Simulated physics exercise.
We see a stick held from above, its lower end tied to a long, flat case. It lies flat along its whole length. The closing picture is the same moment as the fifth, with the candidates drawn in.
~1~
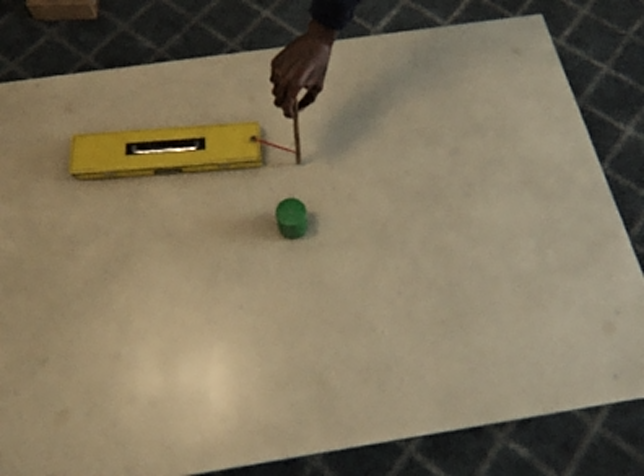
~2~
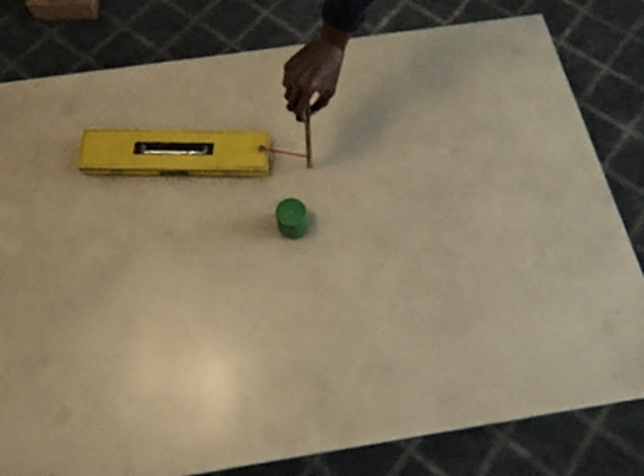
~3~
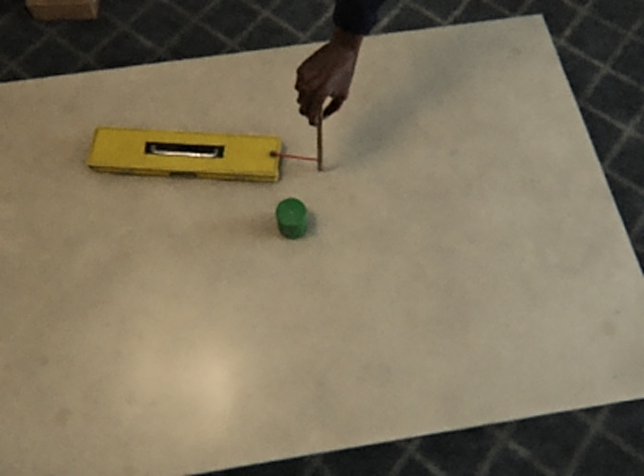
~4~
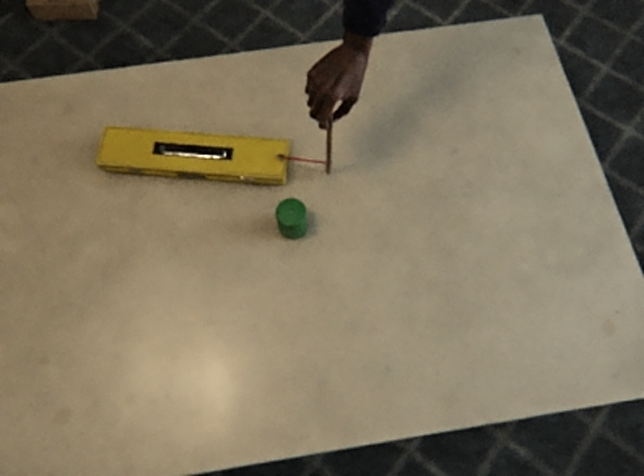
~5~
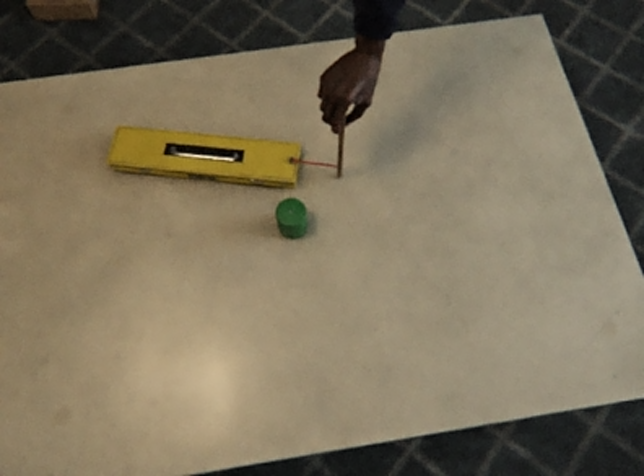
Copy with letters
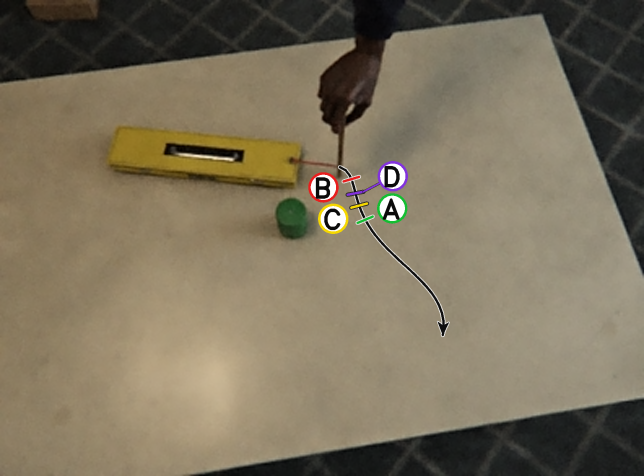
A long yellow case slid slowly to the right across the pale tabletop, pulled by a red string tied to a stick that a hand held upright, while a green tin stayed still nearby.
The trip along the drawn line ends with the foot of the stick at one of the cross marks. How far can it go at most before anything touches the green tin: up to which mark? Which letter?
Up to mark C.
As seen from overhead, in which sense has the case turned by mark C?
For that mark, clockwise.
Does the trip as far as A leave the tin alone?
No.
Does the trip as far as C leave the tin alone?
Yes.
On the copy, A at (365, 220); B at (351, 179); C at (359, 206); D at (355, 193); the route from (340, 167) via (390, 251) to (443, 335).
On C. First, foot of the stick (351, 178), middle of the case (216, 155).
Then, foot of the stick (355, 194), middle of the case (224, 158).
Finally, foot of the stick (359, 207), middle of the case (231, 161); nothing has been touched.
By contrast, A is too far, the tin has been hit; B is safe but short; D is safe but short.
